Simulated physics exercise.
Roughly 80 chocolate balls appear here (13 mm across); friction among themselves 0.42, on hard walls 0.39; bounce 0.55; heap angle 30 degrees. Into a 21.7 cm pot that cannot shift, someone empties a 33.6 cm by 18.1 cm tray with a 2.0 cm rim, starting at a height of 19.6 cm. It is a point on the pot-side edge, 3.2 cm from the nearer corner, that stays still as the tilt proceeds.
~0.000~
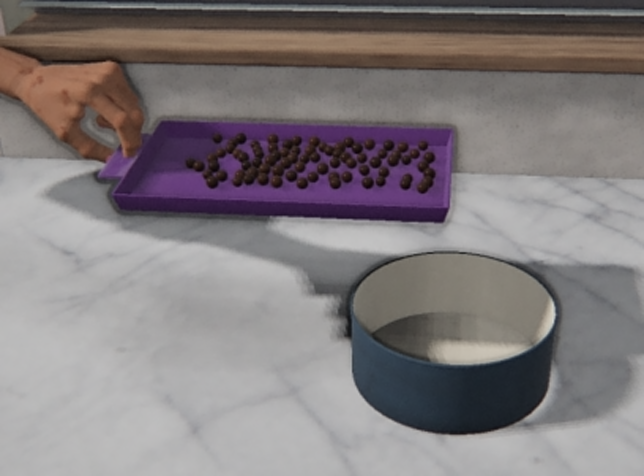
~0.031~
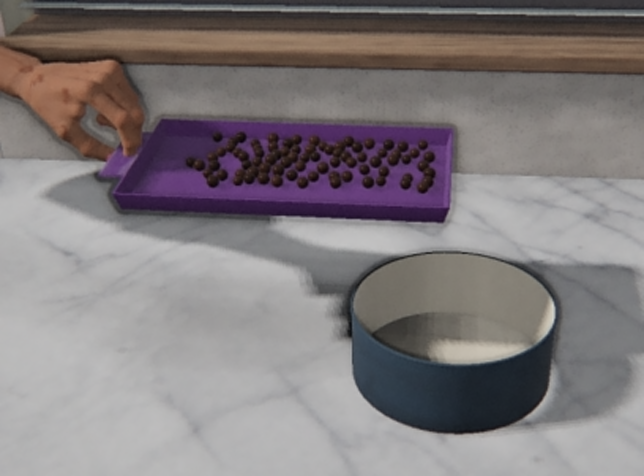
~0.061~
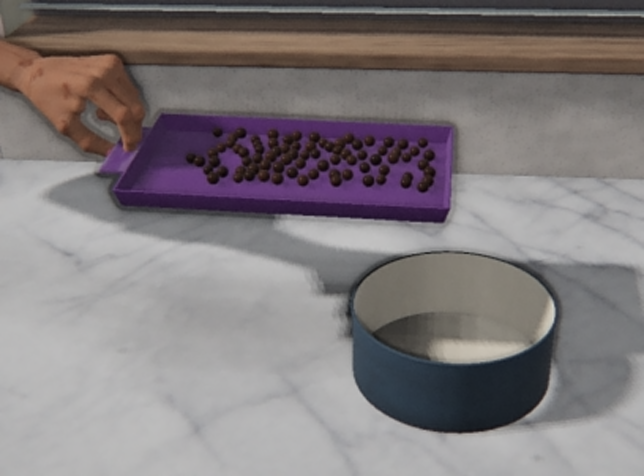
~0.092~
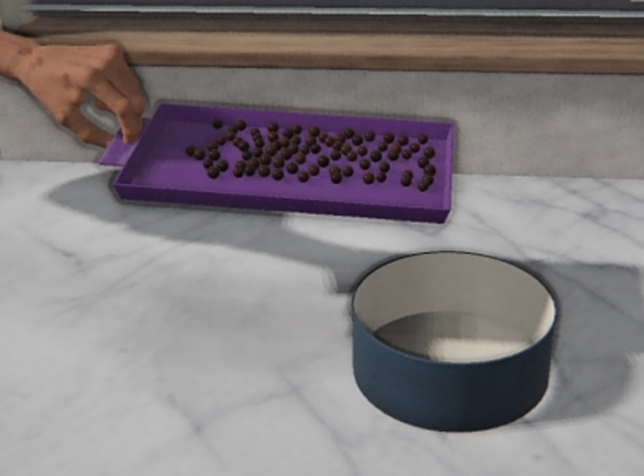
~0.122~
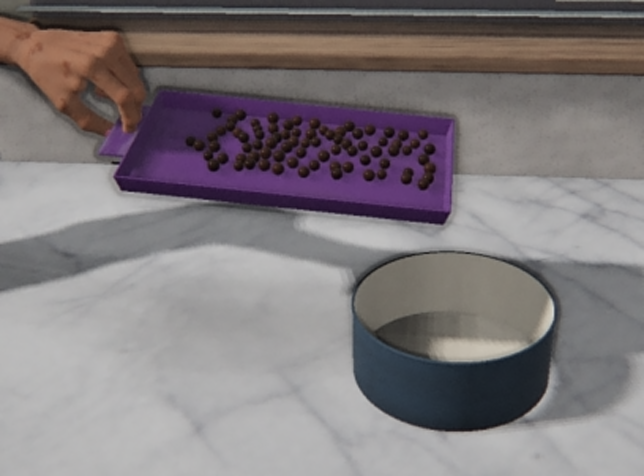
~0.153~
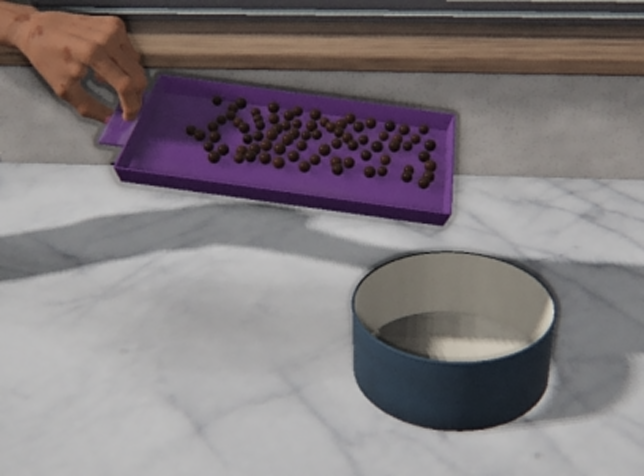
On a marble counter, a hand slightly tilts a purple tray of brown balls rightward.
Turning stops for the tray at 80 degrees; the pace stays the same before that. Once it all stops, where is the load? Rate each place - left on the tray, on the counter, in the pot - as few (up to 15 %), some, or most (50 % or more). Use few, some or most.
Tray: Few; counter: Few; pot: Most.
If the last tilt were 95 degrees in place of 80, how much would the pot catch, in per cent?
100 per cent.
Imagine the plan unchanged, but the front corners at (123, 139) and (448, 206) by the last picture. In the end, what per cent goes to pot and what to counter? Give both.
In the pot: 75 per cent; on the counter: 20 per cent.
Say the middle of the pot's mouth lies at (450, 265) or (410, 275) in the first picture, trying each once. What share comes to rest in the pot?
Around 10 per cent, then around 15 per cent.
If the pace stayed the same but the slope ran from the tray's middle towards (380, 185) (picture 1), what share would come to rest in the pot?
My best guess is some 60 per cent.
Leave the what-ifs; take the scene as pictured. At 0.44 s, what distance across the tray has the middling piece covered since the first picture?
6 cm.
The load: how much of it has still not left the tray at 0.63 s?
It comes to near 85 per cent.
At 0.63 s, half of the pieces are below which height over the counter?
About 22 cm.
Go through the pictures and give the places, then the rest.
In the first picture, tray tilt 0 degrees, front corners at (119, 192) and (444, 205); middle of the pieces at (305, 159); pot at (453, 304).
In the second picture, tray tilt 0 degrees, front corners at (119, 191) and (444, 205); middle of the pieces at (305, 158).
In the third picture, tray tilt 2 degrees, front corners at (120, 188) and (444, 205); middle of the pieces at (305, 155).
In the fourth picture, tray tilt 4 degrees, front corners at (120, 182) and (445, 206), lowest corner right front; middle of the pieces at (305, 150).
In the fifth picture, tray tilt 7 degrees, front corners at (120, 174) and (445, 208), lowest corner right front; middle of the pieces at (305, 143).
In the sixth picture, tray tilt 11 degrees, front corners at (121, 165) and (446, 210), lowest corner right front; middle of the pieces at (306, 136); pot at (453, 302). Its pace works out near 120 degrees a second.
After 0.44 s, tilt 46 degrees; the tray holds 100 %, the pot 0 %.
Then, at 0.63 s, tilt 68 degrees; the tray holds 85 %, the pot 0 %.
After 0.94 s, tilt 80 degrees; the tray holds 20 %, the pot 70 %.
At rest (2.1 s), tray 10 %, counter 0 %, pot 95 %.
